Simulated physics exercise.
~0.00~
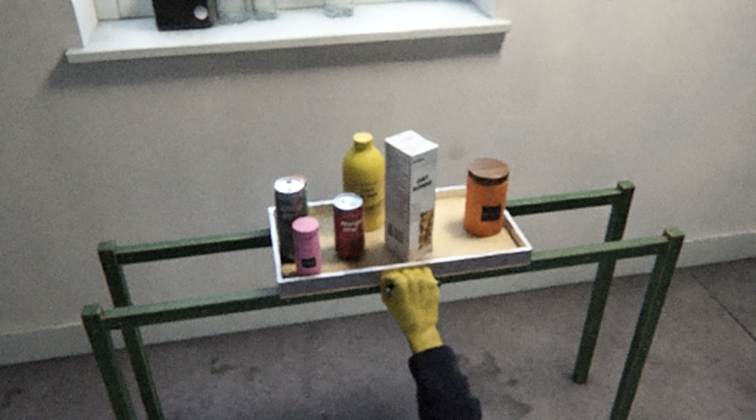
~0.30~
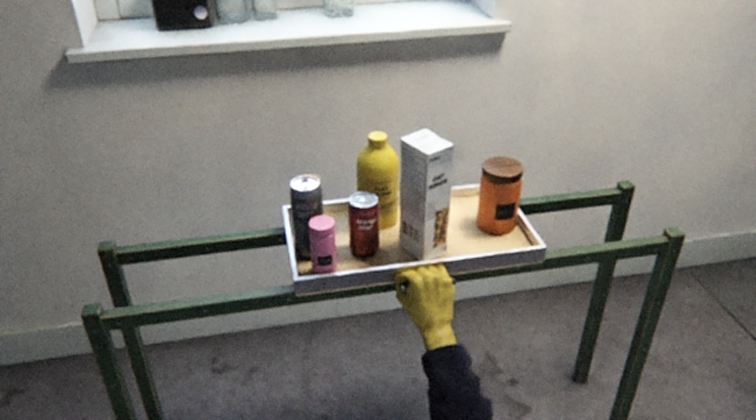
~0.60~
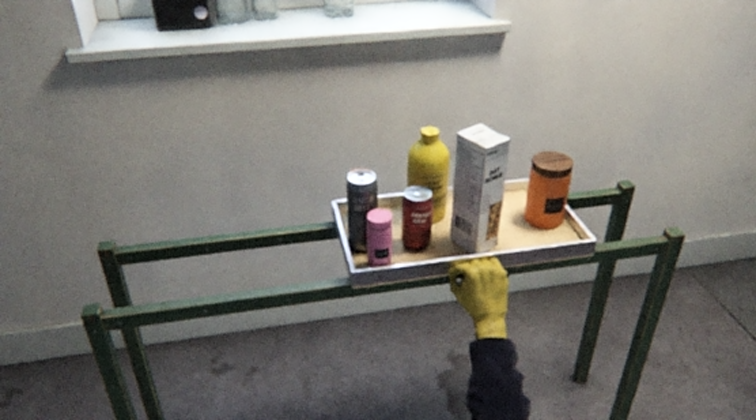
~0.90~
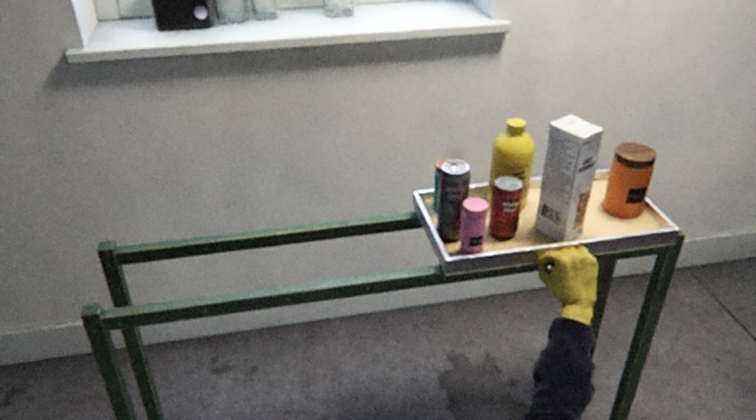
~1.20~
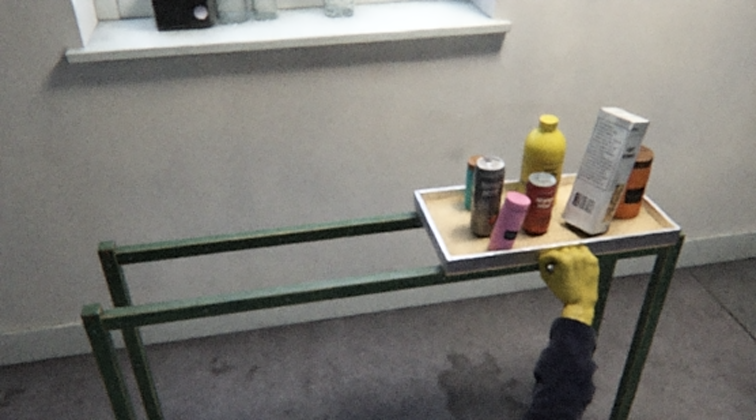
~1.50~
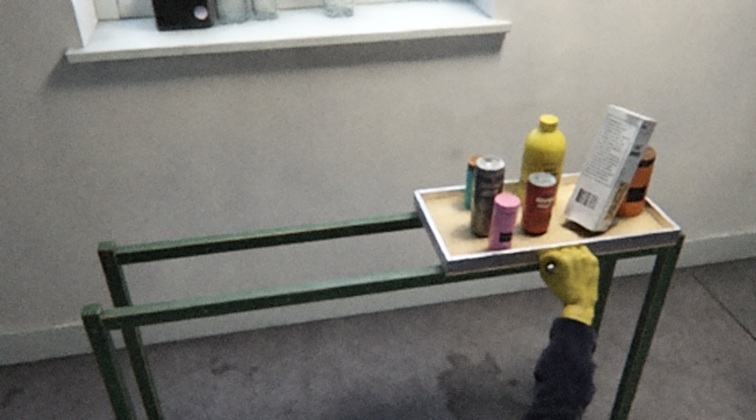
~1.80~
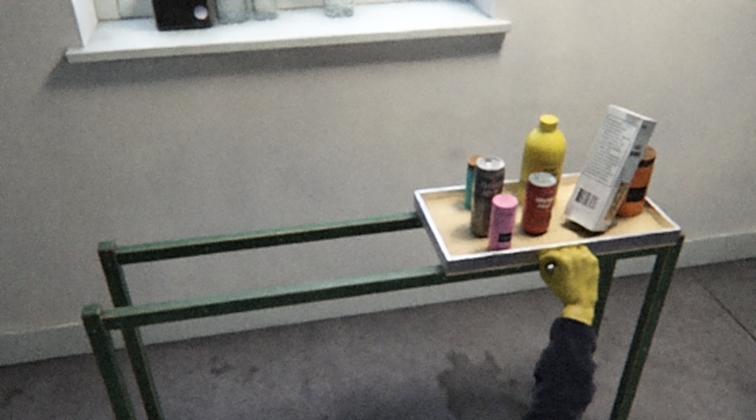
Yellow-gloved hand sliding a tray of containers right along green rails until it stops, items shifting and white carton left leaning.
